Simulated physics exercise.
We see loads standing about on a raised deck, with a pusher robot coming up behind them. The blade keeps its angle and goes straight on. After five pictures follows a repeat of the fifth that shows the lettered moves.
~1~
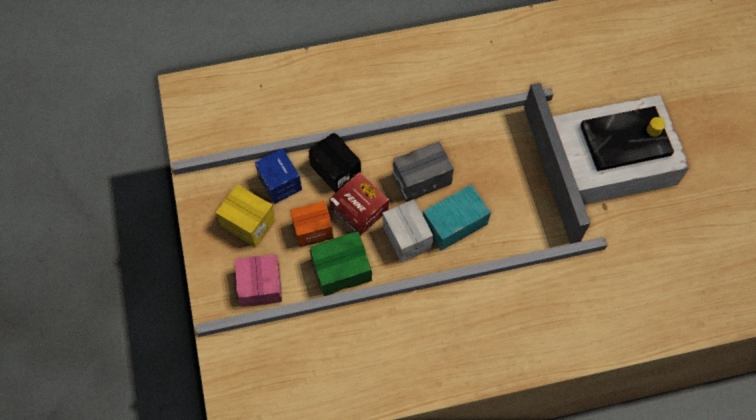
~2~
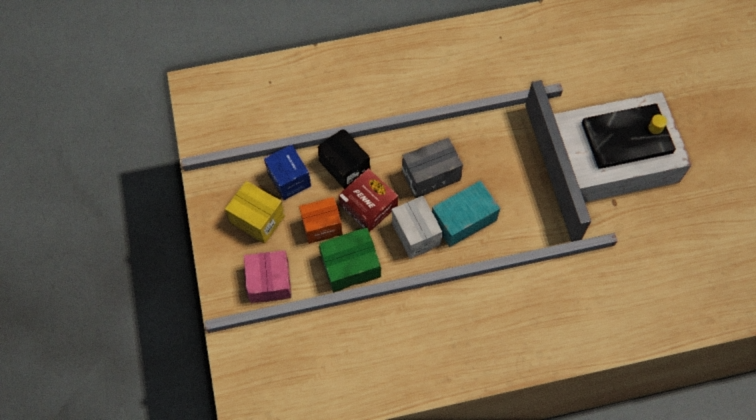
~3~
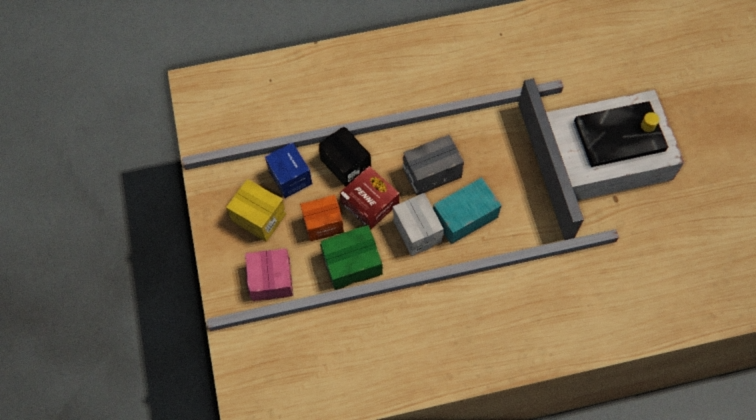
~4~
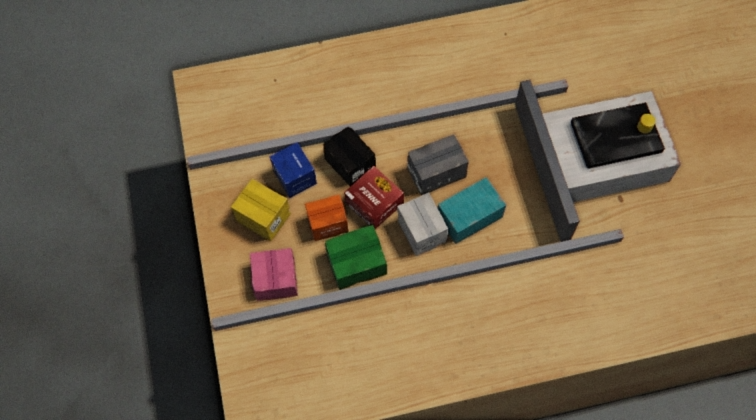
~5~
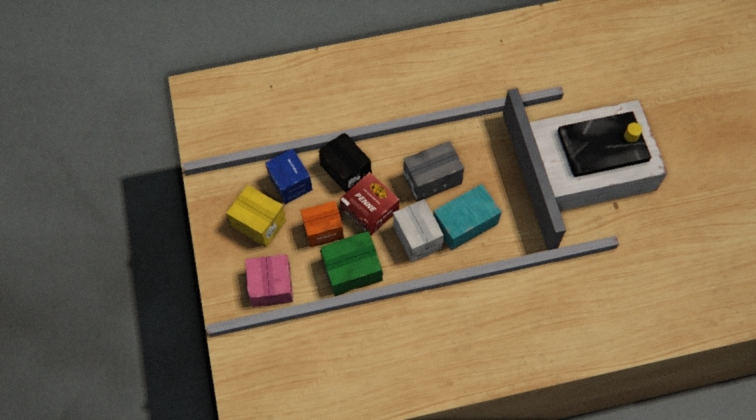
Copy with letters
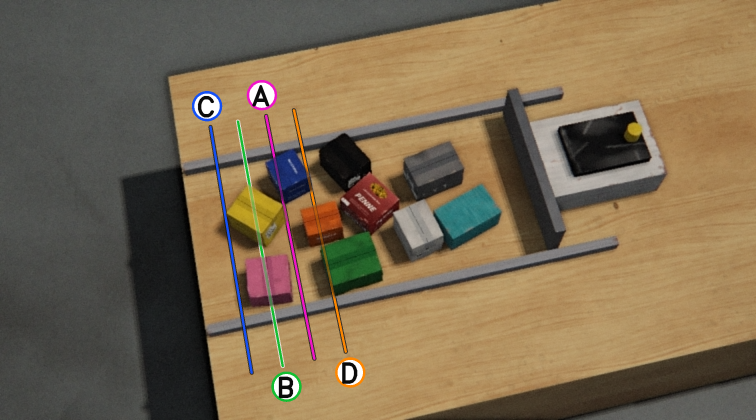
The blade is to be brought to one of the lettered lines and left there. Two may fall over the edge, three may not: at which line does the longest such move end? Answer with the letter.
It should halt at D.
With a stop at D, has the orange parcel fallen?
By then, no.
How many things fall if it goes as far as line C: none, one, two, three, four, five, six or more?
Six or more.
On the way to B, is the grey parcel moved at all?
Yes.
On the marked copy, A at (289, 230); B at (259, 236); C at (230, 242); D at (318, 224).
Following D. Soon after the start, robot (522, 160); white parcel (387, 237); red box (366, 202).
Later, robot (445, 176); pink parcel (226, 296); yellow parcel (236, 213).
In the end, robot (385, 189); yellow parcel over the edge; pink parcel over the edge; two fallen.
As for the rest, A drops five; B drops seven; C drops seven.
